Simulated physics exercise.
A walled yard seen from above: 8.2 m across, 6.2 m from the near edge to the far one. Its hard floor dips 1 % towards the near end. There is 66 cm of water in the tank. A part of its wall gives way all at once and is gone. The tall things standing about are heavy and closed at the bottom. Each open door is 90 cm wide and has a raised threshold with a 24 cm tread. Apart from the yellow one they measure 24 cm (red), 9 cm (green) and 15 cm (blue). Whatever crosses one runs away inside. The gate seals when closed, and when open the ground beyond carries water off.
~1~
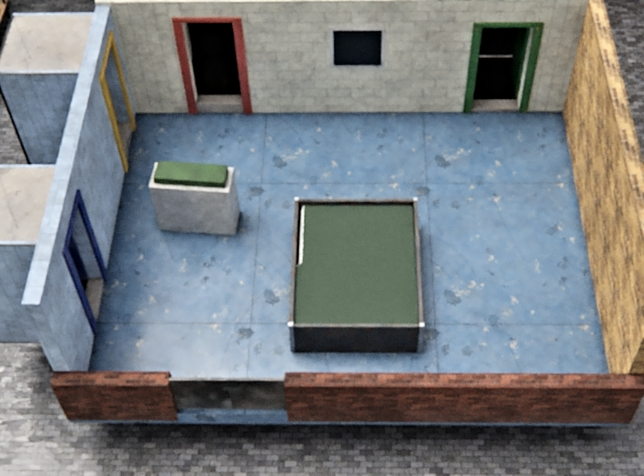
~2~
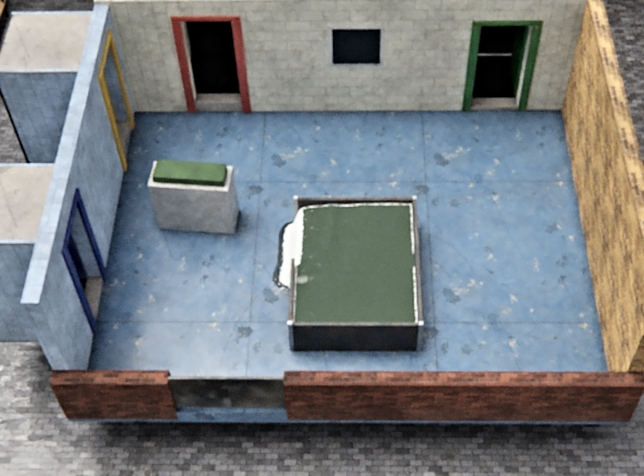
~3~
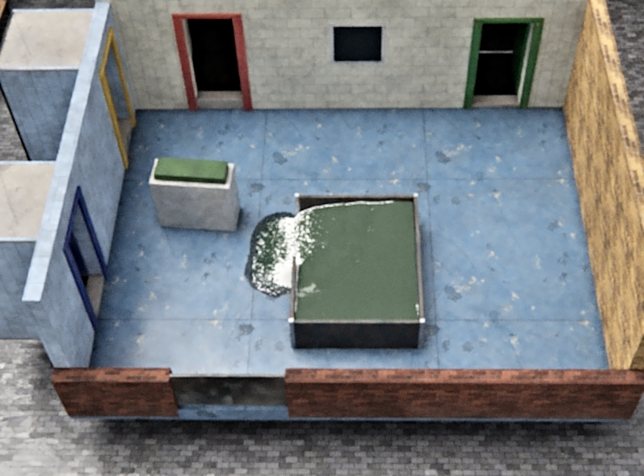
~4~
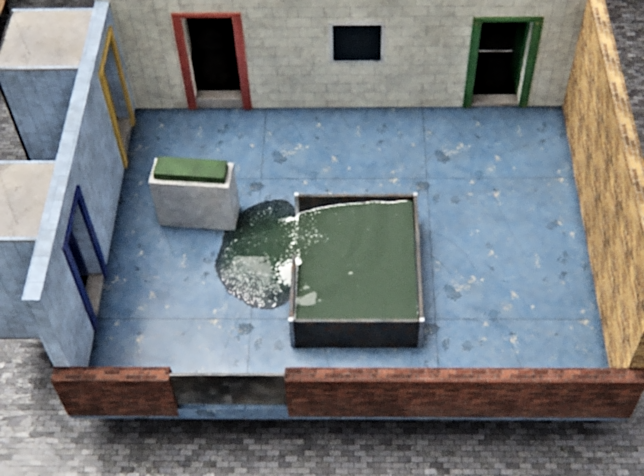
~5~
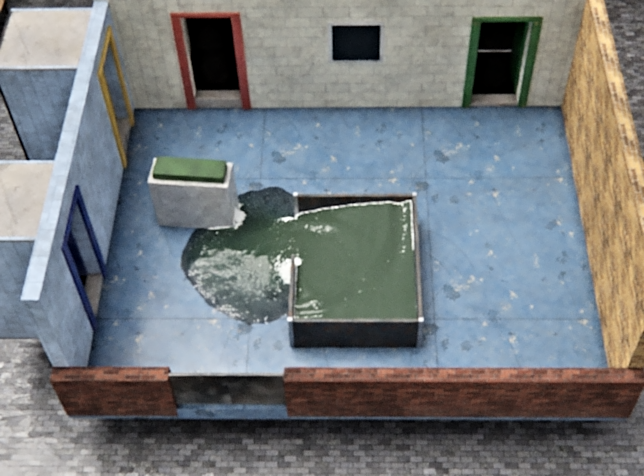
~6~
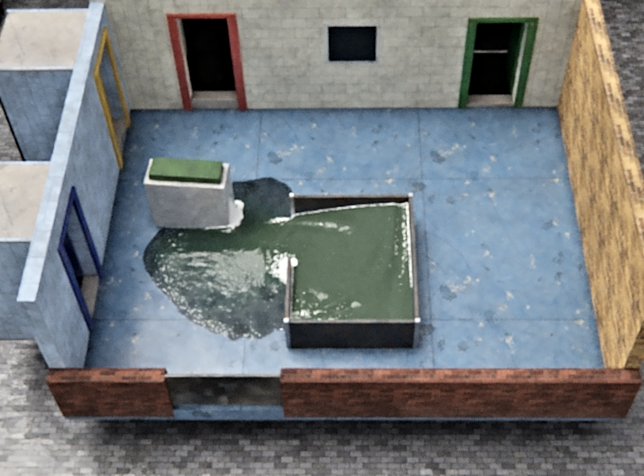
Green water bursts from the left side of a dark, square tank in a walled yard, spreading leftward across the blue floor in a widening, foam-flecked pool that reaches around the base of a pale, green-topped block.
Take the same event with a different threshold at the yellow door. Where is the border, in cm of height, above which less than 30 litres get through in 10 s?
It would have to be roughly 8.5 cm high.
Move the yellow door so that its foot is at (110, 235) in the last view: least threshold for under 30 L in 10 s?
Roughly 25 cm.
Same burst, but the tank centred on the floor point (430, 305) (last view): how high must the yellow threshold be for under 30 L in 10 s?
Some 10.0 cm.
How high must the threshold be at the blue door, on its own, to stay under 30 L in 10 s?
About 22 cm at blue.
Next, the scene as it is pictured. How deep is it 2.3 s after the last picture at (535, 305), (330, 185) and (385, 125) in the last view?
Roughly 0, 0 and 0 cm, in turn.
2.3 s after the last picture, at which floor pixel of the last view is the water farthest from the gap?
Near (131, 112).
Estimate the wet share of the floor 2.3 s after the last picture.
About 40 per cent.
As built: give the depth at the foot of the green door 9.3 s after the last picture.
Roughly 2.5 cm deep.
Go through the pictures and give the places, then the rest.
The tank at (356, 263) is whole and still, 66 cm deep; the yellow door at (119, 110) is dry, in the first picture.
The gap is at (297, 248), the front 0.3 m out at (278, 277); the back of the tank holds 66 cm, in the second picture.
Water pours out at (299, 246) and has run 0.8 m, to (251, 275); about 11 cm deep outside, 66 cm at the back, in the third picture.
The front is at (223, 271), 1.3 m from the gap at (298, 246); 2.0 m2 of floor is wet, 66 cm left at the back, in the fourth picture.
The front is at (187, 265), 1.9 m from the gap at (297, 245); 3.3 m2 of floor is wet, 64 cm left at the back, in the fifth picture.
Water pours out at (294, 246) and has run 2.5 m, to (149, 261); about 6 cm deep outside, 57 cm at the back; 2.3 m in a straight line remain to the yellow door at (114, 107), in the sixth picture.
Then, 0.7 s after the last picture water covers 20 % of the floor, deepest (43 cm) near (233, 222); it has not reached the yellow door.
Then, 2.3 s after the last picture water covers 40 % of the floor, deepest (40 cm) near (79, 396); 3 cm at the yellow door, 0 litres in over its 25 cm threshold.
Then, 9.3 s after the last picture water covers 95 % of the floor, deepest (13 cm) near (79, 396); 9 cm at the yellow door, 0 litres in over its 25 cm threshold.
At the yellow door as built, the water peaked near 16 cm, 3.5 s after the last picture.
Run again over the same 10 s with other heights there, 42 litres in over 7.5 cm, 14 litres over 10.5 cm. The limit of 30 litres is kept from about 8.5 cm up.
